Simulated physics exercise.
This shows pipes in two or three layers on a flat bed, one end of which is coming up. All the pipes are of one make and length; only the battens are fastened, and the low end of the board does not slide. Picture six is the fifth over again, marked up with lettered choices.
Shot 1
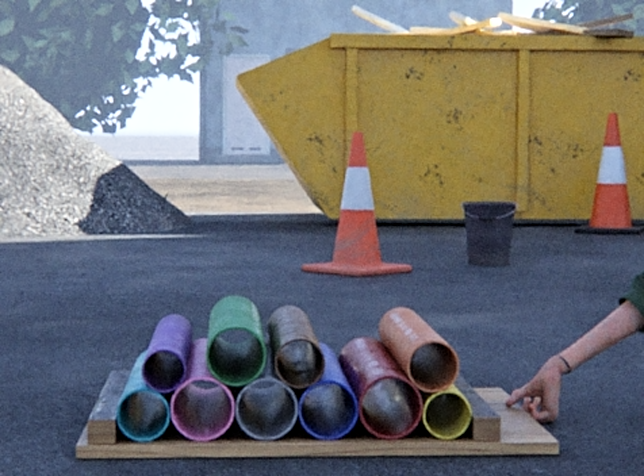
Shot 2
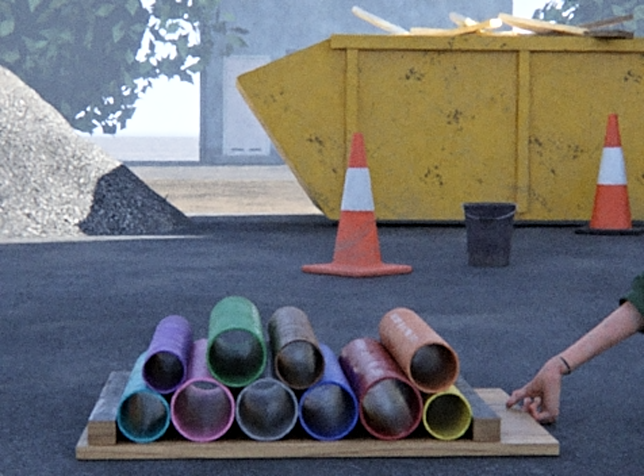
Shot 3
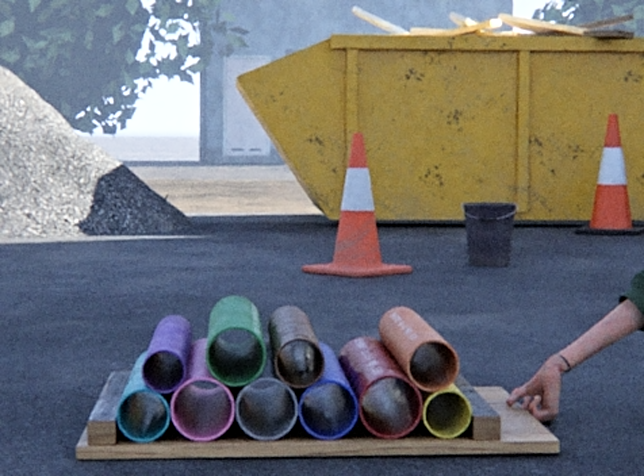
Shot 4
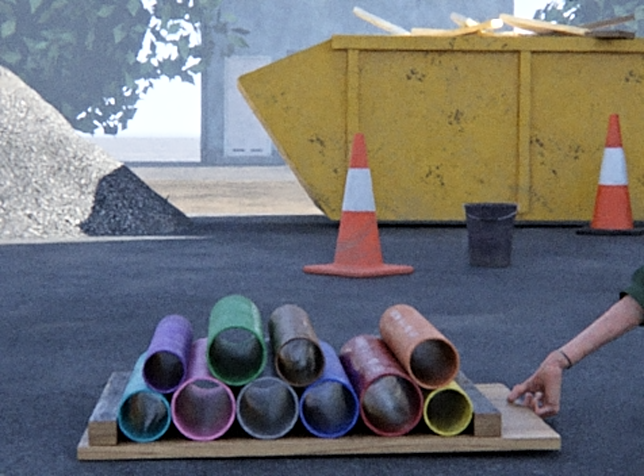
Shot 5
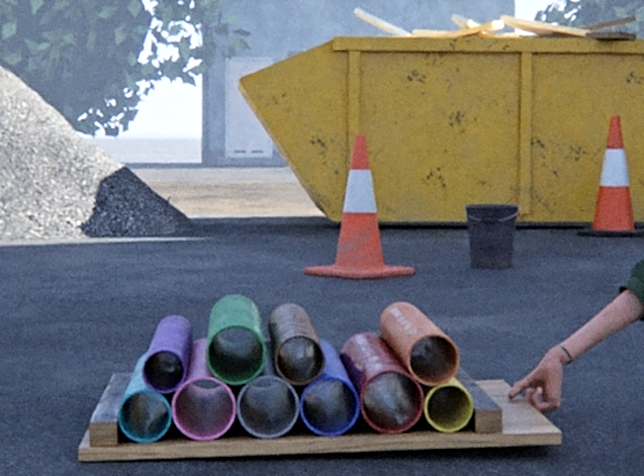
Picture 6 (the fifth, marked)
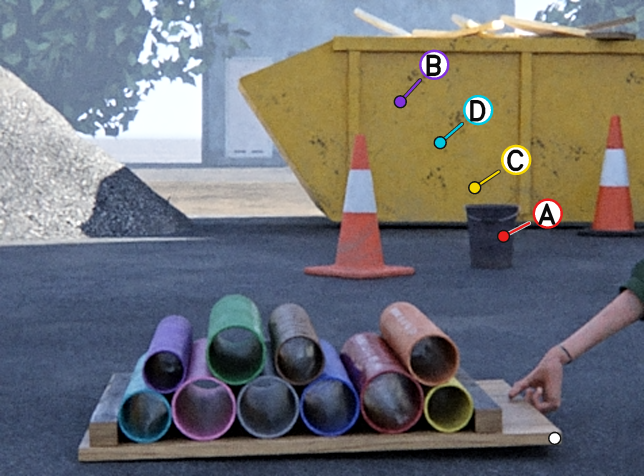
A hand at right slightly raising one end of a wooden board stacked with colourful pipes, a yellow skip standing behind.
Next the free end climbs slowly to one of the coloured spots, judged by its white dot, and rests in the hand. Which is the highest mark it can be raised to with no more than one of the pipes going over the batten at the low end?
A is the limit.
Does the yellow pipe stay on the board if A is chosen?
The yellow pipe: Yes.
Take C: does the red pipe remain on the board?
The red pipe: Yes.
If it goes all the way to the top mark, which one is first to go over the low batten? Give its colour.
It is the purple one.
On the copy, A at (504, 236); B at (400, 102); C at (475, 188); D at (440, 143); the white dot at (555, 438).
On A. First, board at 16°.
Then, board at 27°.
Finally, board at 27°, one over the low batten (purple).
By contrast, B four over the low batten (green, brown, orange, purple); C two over the low batten (green, purple); D three over the low batten (green, brown, purple).
